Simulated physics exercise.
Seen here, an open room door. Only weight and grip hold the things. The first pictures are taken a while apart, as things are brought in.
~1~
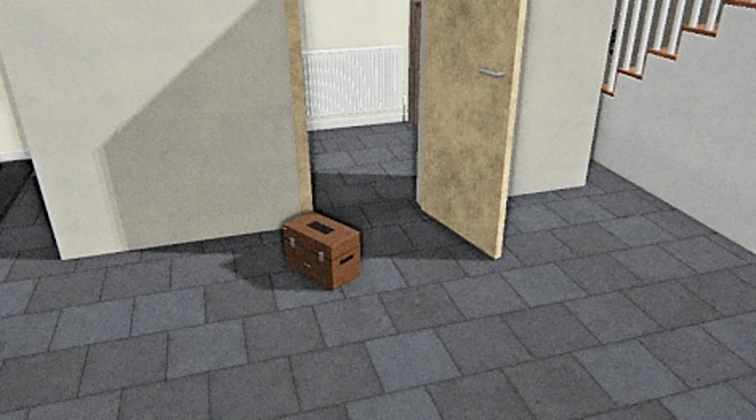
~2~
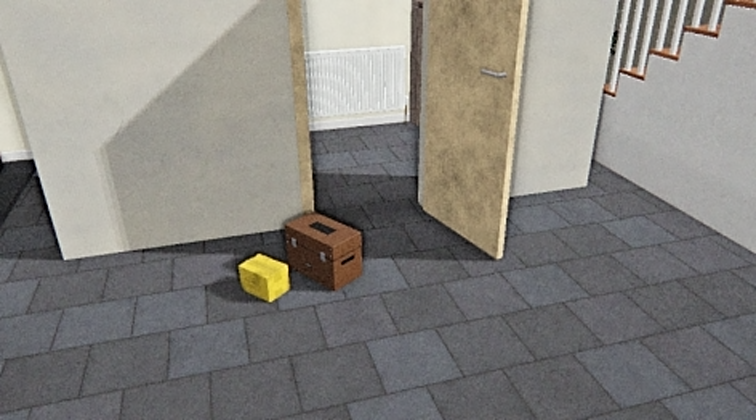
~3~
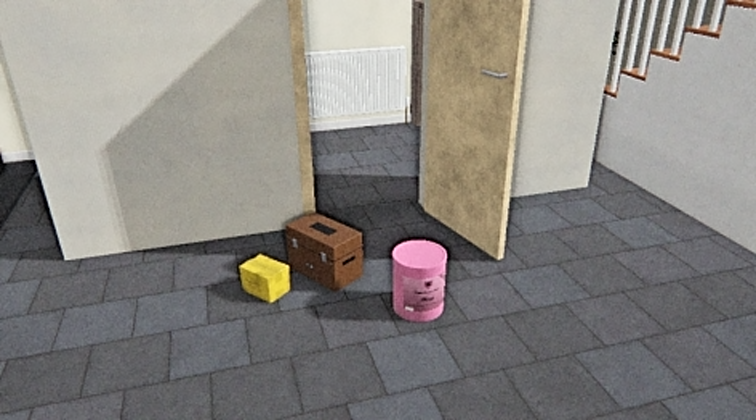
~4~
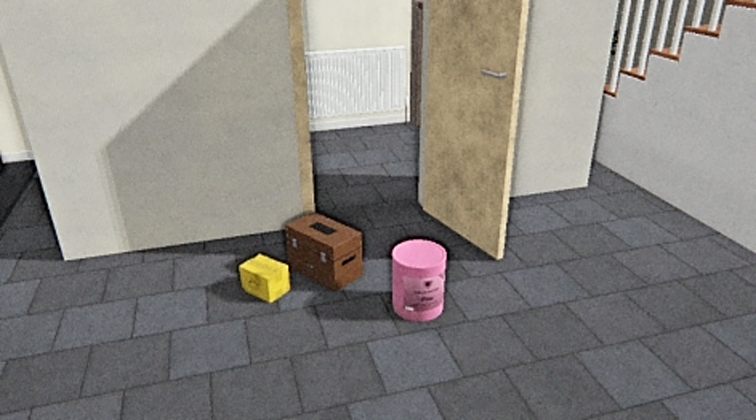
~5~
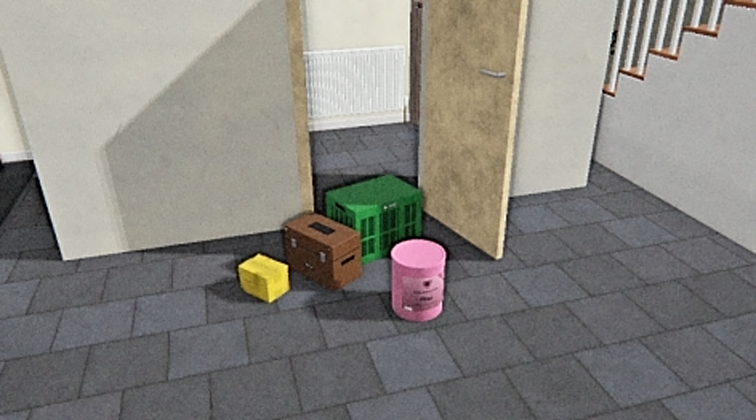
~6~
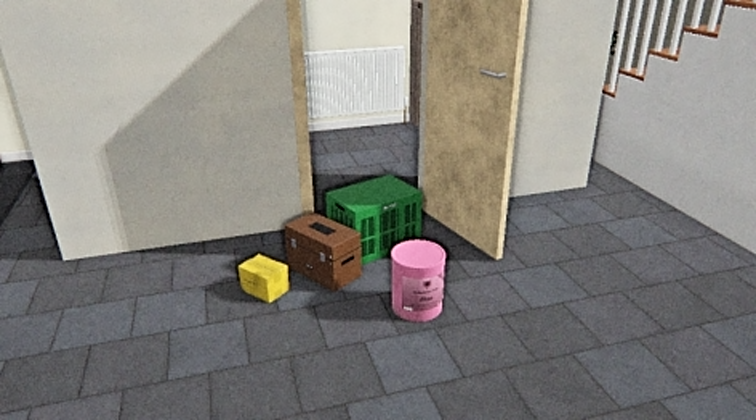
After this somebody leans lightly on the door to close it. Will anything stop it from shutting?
Outcome: The door is blocked.
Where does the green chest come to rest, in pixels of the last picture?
At about (363, 218).
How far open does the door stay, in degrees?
Some 60° open.
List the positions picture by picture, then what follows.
The first picture shows door wide open and still.
The second picture shows door wide open and still; yellow parcel (264, 278).
The third picture shows door wide open and still; brown toolbox (324, 251); yellow parcel (265, 278).
The fourth picture shows door wide open and still; pink pail (418, 281); brown toolbox (324, 251).
The fifth picture shows door wide open and still; yellow parcel (264, 278); pink pail (418, 280).
The sixth picture shows door wide open and still; green chest (374, 219); brown toolbox (323, 251).
Then, 0.50 s later than the last frame, open by 93°.
Then, 0.80 s later than the last frame, open by 77°.
Then, 1.00 s later than the last frame, open by 67°.
Then, 1.20 s later than the last frame, open by 62°; green chest moved a little near (366, 218).
When it is over, open by 60°; all 4 as before. End places, in pixels of the last picture, green chest near (363, 218).
